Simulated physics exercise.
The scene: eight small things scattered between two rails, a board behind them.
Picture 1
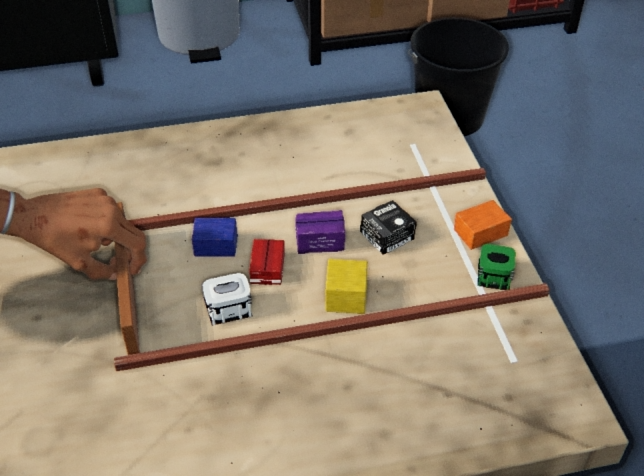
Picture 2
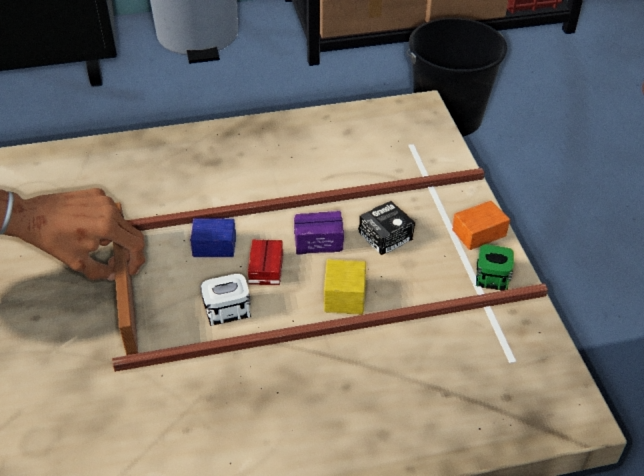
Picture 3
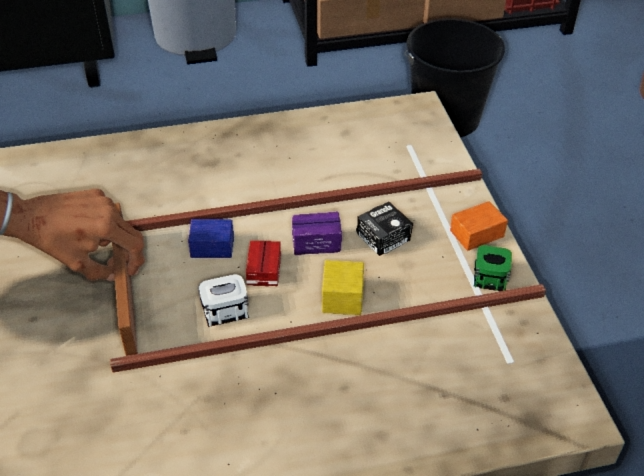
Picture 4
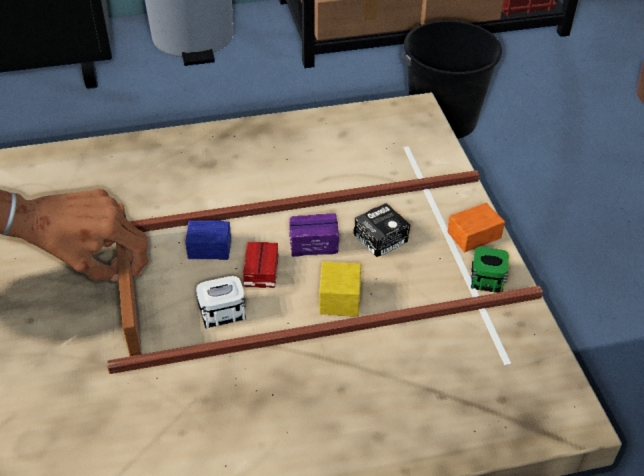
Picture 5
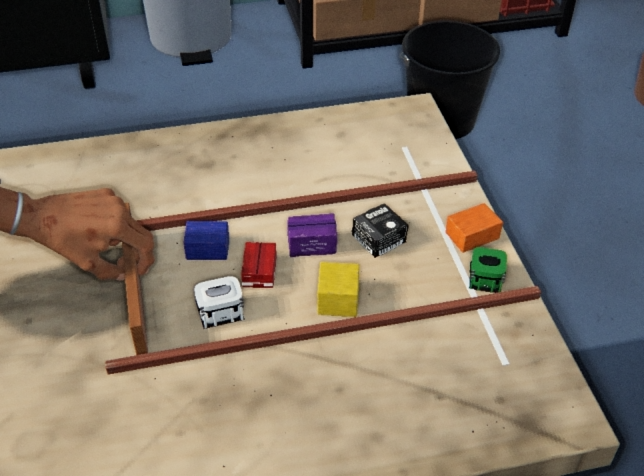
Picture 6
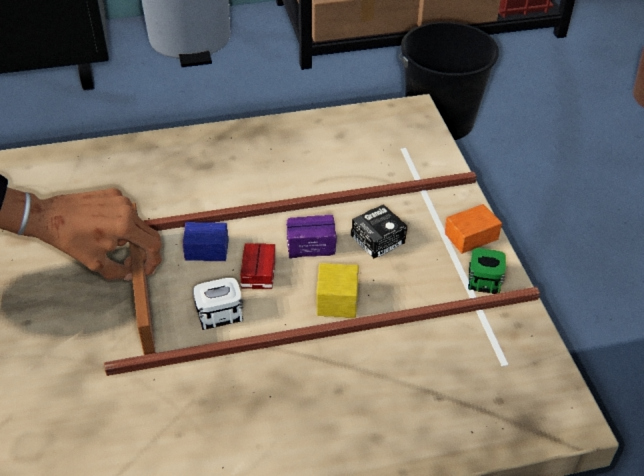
A hand slides a wooden board slightly right between two rails, toward eight scattered small objects.
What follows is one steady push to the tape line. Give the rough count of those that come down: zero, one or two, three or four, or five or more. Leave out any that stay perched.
The number that fall off is three or four.
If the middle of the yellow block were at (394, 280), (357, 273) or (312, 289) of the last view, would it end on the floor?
Place by place, it stays on; does not fall; survives.
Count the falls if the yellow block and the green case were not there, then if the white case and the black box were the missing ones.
First 2, then 1.
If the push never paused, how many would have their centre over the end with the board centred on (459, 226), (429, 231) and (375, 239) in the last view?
Past the end: 5, 3 and 1.
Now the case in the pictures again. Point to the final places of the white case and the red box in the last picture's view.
First (483, 260), then (461, 232).
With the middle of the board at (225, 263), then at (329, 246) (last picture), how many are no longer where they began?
At the one place 2, at the other 7.
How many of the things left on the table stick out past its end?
Overhanging: 2.
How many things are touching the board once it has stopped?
3 of them.
A little later, none off yet; orange block at rest near (473, 229); green case at rest near (487, 271); black box at rest near (379, 231).
Next, none off yet; orange block at rest near (473, 228); green case at rest near (487, 271); black box shifted about its own width near (426, 233).
Later still, one off so far; orange block dropping near (514, 403); green case shifted about its own width near (513, 265); black box shifted well along near (500, 230).
When it is over, the number that fall off is three or four; down, black box, green case and orange block.
